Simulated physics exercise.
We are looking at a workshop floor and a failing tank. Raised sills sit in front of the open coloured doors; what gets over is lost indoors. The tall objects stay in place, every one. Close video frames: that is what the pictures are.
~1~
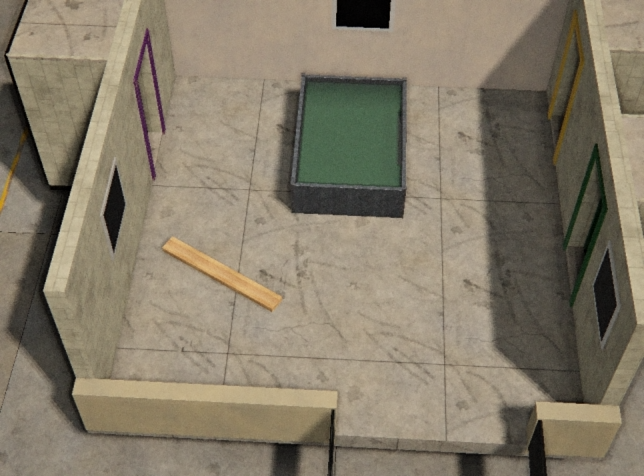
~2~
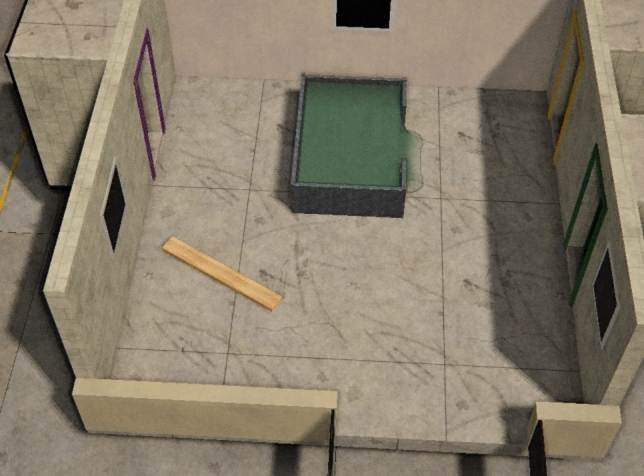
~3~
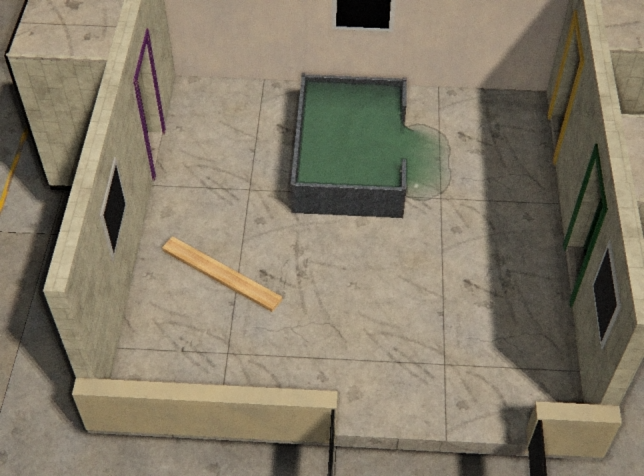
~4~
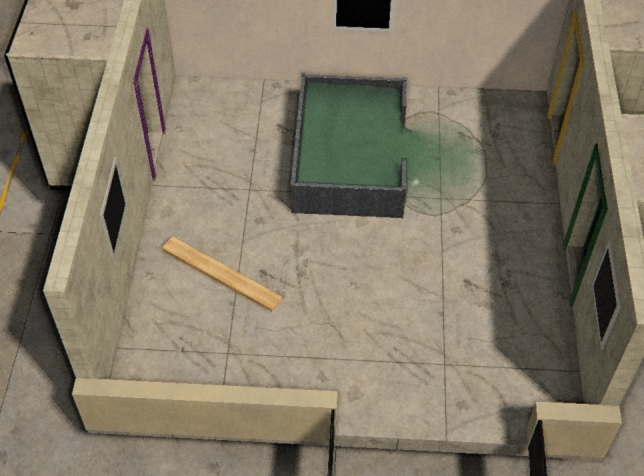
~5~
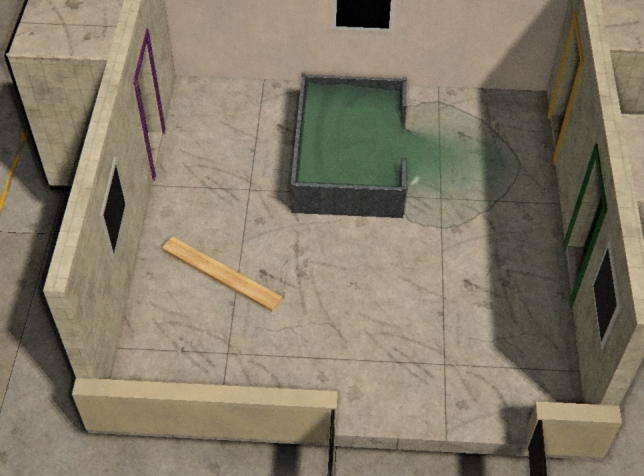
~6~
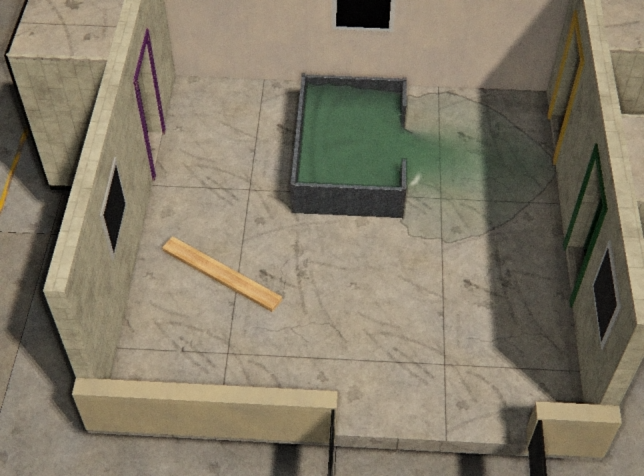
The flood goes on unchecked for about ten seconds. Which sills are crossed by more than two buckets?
In order: The yellow door is going to be swamped. The green door is going to stay within two buckets. The purple door is going to stay within two buckets.
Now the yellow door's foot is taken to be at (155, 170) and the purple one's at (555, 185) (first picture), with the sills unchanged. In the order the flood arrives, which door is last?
It's the yellow-painted one.
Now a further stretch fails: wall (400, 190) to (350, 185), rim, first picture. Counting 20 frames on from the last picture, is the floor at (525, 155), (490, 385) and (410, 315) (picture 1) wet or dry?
Taking the three spots as listed, they end up spared, inundated and inundated.
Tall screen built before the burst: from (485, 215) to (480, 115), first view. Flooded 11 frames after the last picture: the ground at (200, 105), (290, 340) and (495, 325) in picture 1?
Untouched, untouched, soaked.
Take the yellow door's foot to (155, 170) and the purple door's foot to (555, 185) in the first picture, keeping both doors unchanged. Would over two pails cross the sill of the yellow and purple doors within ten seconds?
Result - the yellow door stays within limits while the purple door exceeds the limit.
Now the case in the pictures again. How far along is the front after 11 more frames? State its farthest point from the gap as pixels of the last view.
Somewhere about (574, 372).
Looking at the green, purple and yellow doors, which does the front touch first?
The yellow door.
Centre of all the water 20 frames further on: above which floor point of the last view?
Around pixel (436, 180) of the last picture.
A moment on, water covers 20 % of the floor; the yellow door over two buckets in, the green door not reached, the purple door not reached.
Next, water covers 25 % of the floor; the yellow door far over two buckets in, the green door wet at the sill, nothing in, the purple door not reached.
Then, water covers 35 % of the floor; the yellow door far over two buckets in, the green door under two buckets in, the purple door not reached.
Later, water covers 50 % of the floor; the yellow door far over two buckets in, the green door under two buckets in, the purple door not reached.
In the end, water covers 75 % of the floor; the yellow door far over two buckets in, the green door under two buckets in, the purple door wet at the sill, nothing in.
